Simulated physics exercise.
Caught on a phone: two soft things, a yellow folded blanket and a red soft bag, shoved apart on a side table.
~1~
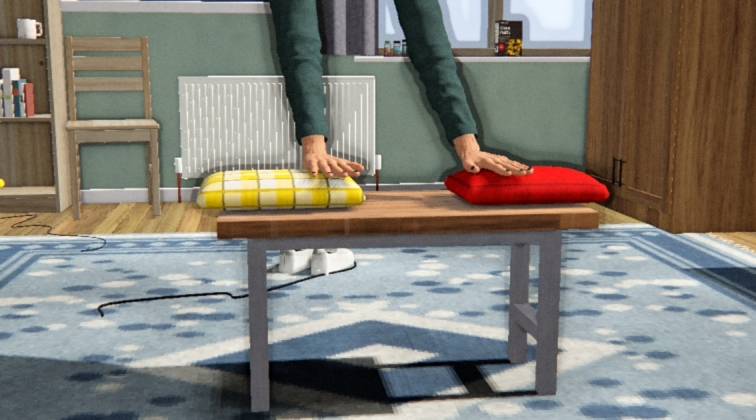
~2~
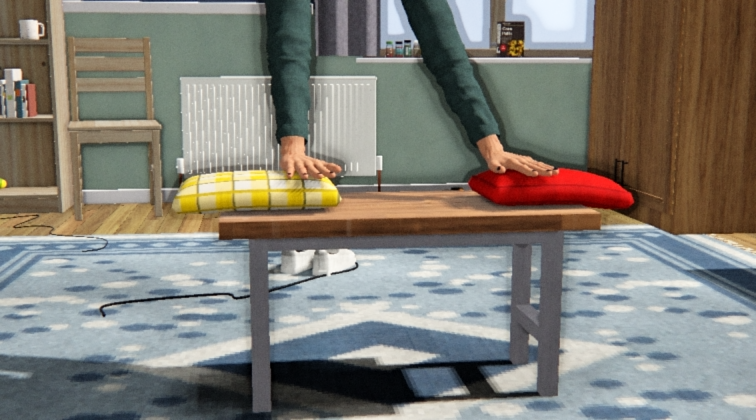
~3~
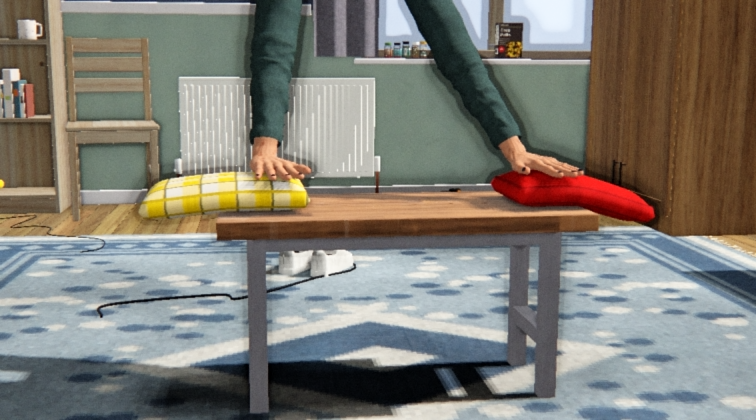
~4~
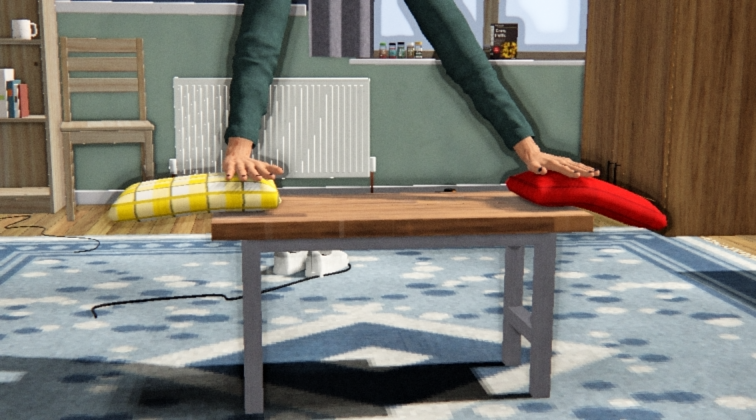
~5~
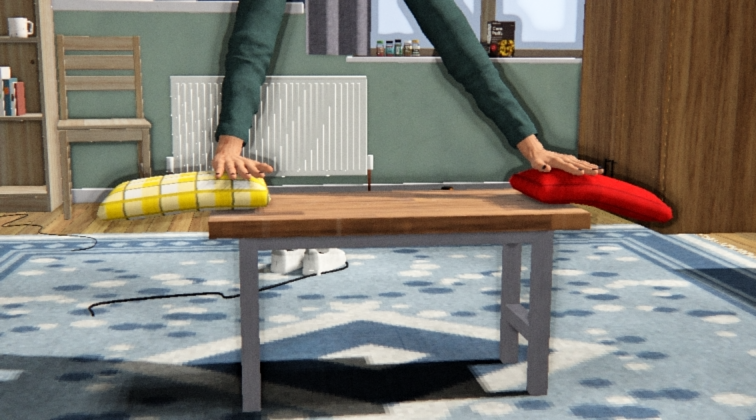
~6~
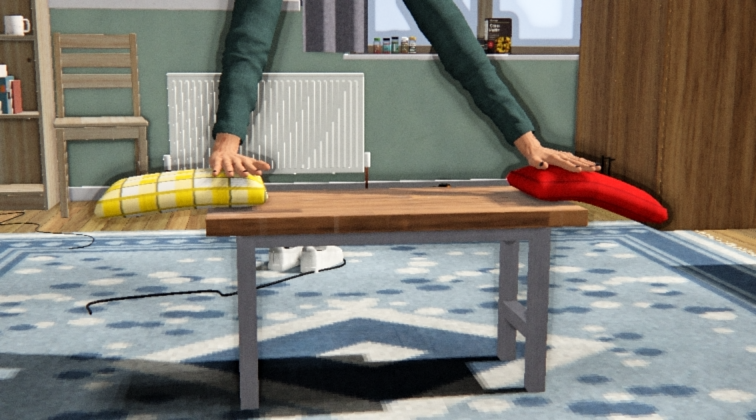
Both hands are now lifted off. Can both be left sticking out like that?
The yellow folded blanket goes down, the red soft bag slumps off the end.
Then, 0.38 s later than the last view, folded blanket falling near (174, 290); soft bag on the floor near (593, 294).
Then, 0.66 s later than the last view, folded blanket on the floor near (42, 352); soft bag on the floor near (615, 323).
Finally, folded blanket on the floor near (26, 376); soft bag on the floor near (626, 349). The yellow folded blanket slumps off the end and the red soft bag tips over and falls.
